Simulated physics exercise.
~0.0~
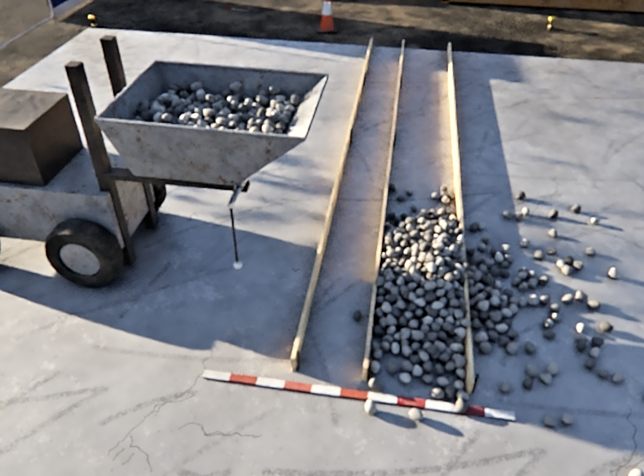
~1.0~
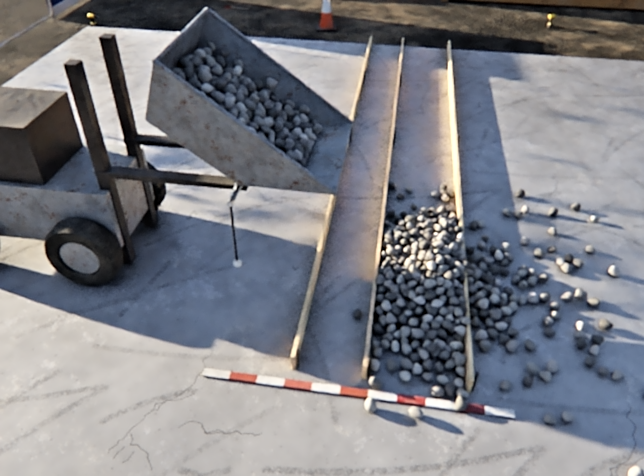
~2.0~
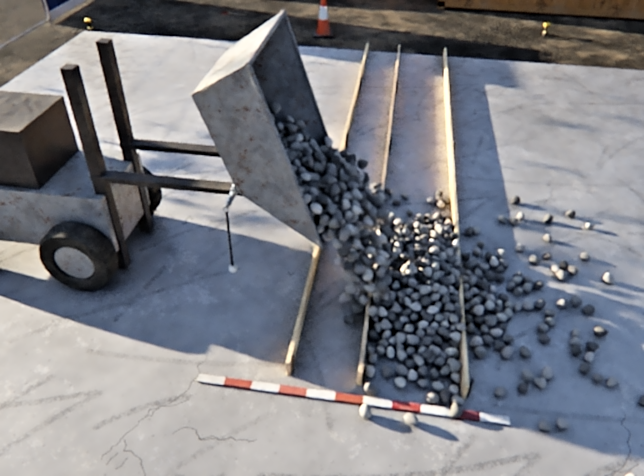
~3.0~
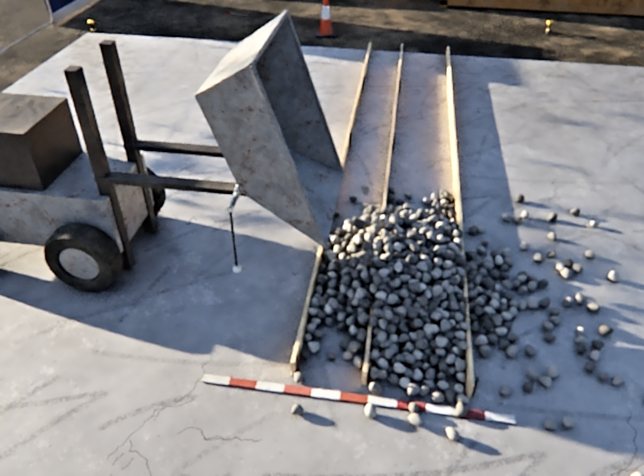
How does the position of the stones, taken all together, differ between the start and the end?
At the start they are divided between the raised skip on the left and the floor, while at the end they all lie on the floor, so their middle is farther right and lower in the view.
